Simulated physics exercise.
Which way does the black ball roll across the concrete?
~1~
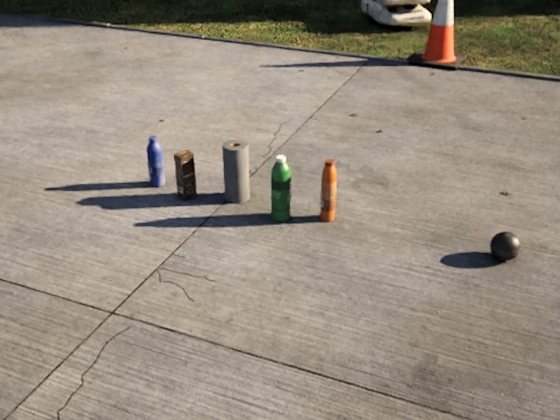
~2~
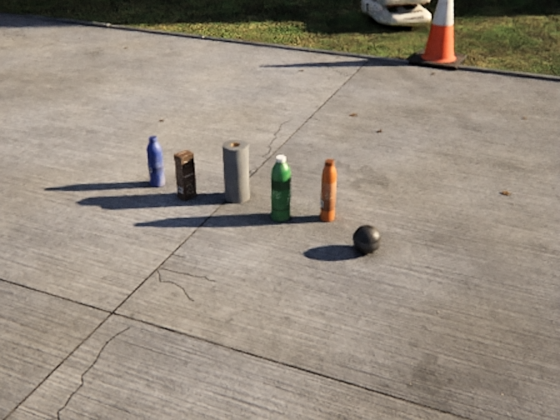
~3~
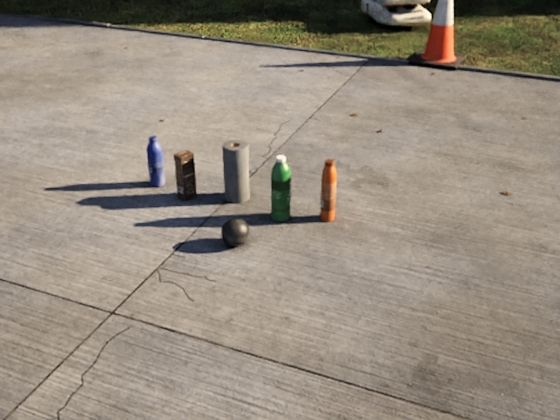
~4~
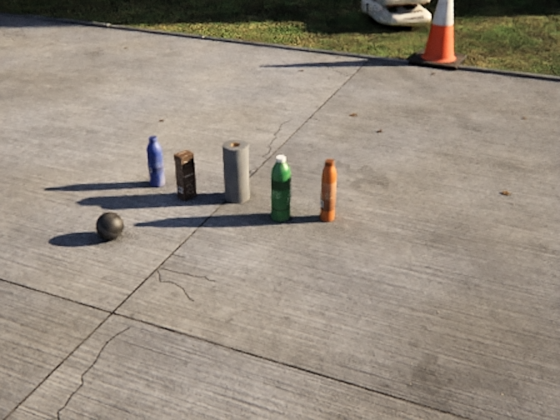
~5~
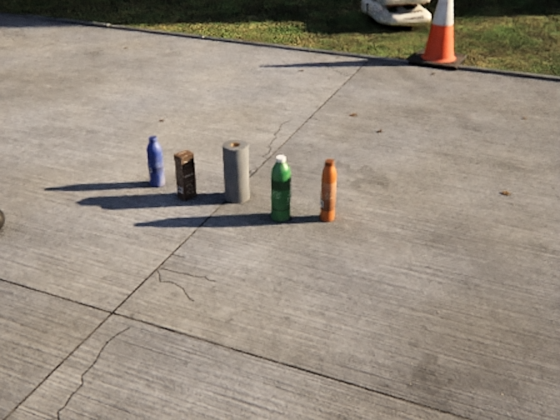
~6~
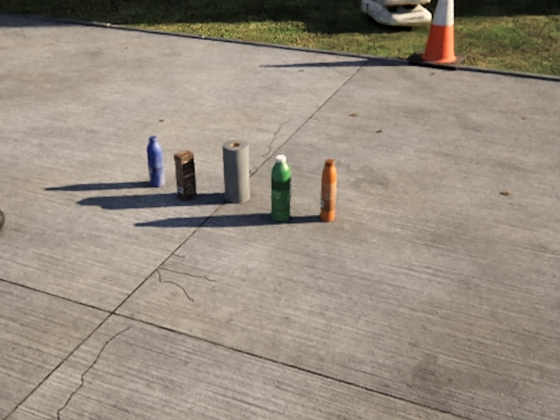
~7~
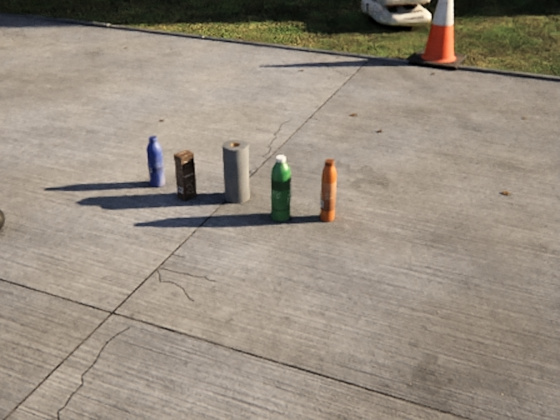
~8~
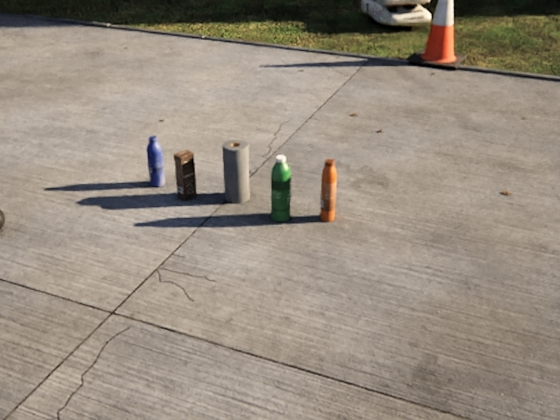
The black ball rolls to the left, passing in front of the standing objects and ending at the left edge of the view.
A grey roll, carton and bottles stay standing as a black ball rolls left past them.
